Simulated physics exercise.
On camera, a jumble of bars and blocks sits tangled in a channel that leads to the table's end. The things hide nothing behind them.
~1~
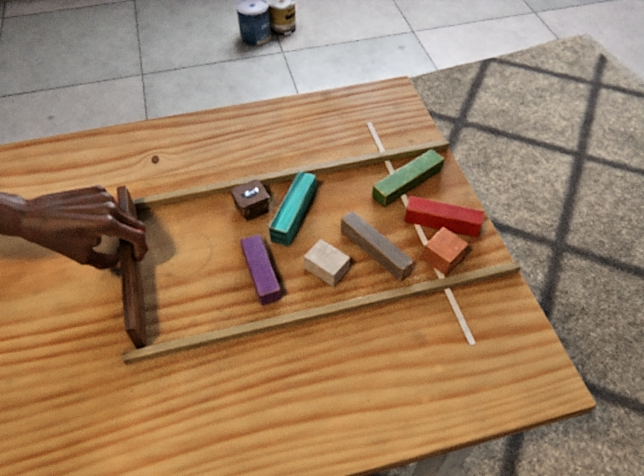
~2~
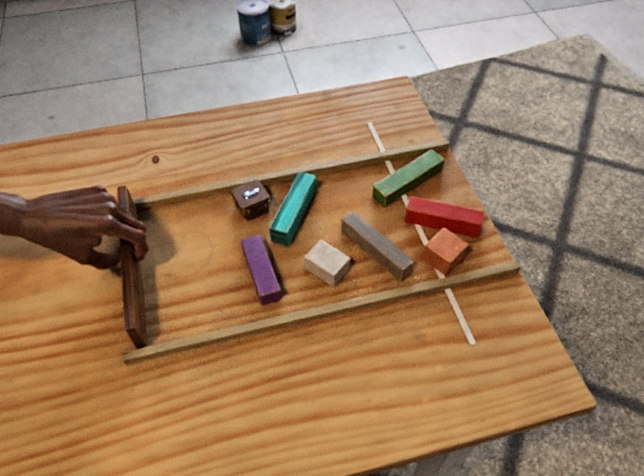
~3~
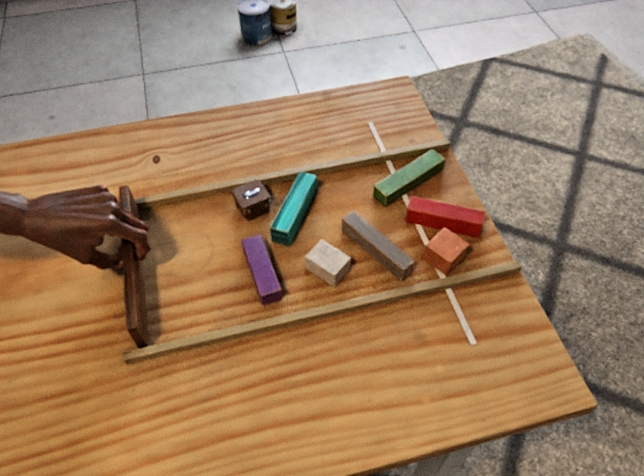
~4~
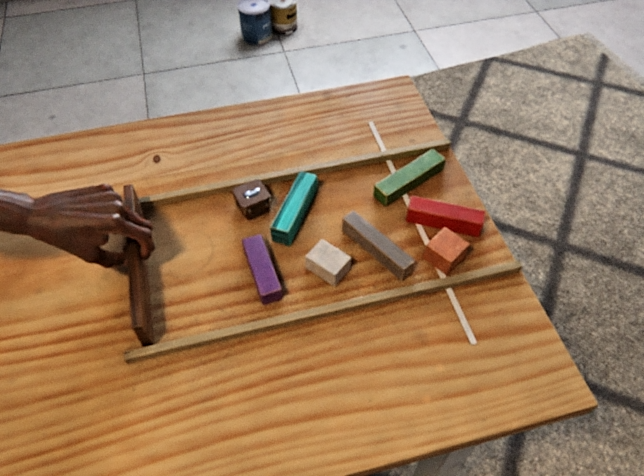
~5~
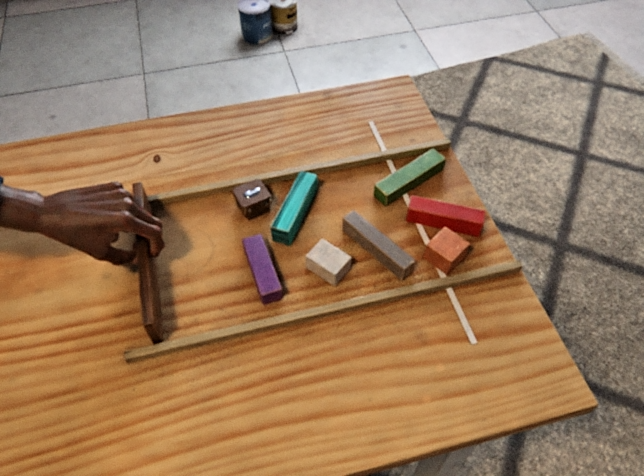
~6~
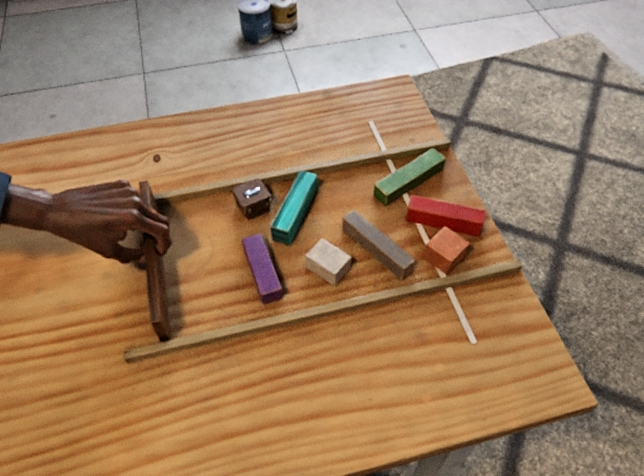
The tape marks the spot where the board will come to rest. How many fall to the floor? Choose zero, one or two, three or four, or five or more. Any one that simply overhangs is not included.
One or two.
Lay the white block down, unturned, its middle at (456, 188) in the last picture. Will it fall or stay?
In the end the white block hangs on.
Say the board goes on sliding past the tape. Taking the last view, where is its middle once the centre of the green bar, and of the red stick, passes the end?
Green bar: (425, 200); red stick: (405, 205).
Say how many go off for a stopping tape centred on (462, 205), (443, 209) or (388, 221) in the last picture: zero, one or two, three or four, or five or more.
The three counts come out as at least five, three or four and none.
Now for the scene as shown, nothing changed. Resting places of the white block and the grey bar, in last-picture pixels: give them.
First object about (467, 245); second object about (477, 224).
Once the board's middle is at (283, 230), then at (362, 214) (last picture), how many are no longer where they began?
It comes to 4 for the first spot, 8 for the other.
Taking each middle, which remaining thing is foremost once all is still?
That would be the green bar.
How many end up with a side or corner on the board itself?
Contact count: 2.
Early on, none off yet; red stick at rest near (445, 216); green bar at rest near (410, 177); orange block at rest near (446, 251).
A while later, none off yet; red stick travelled a little near (466, 211); green bar travelled a little near (436, 173); orange block travelled about its own width near (485, 241).
Finally, the number that fall off is one or two; lost, orange block and red stick.
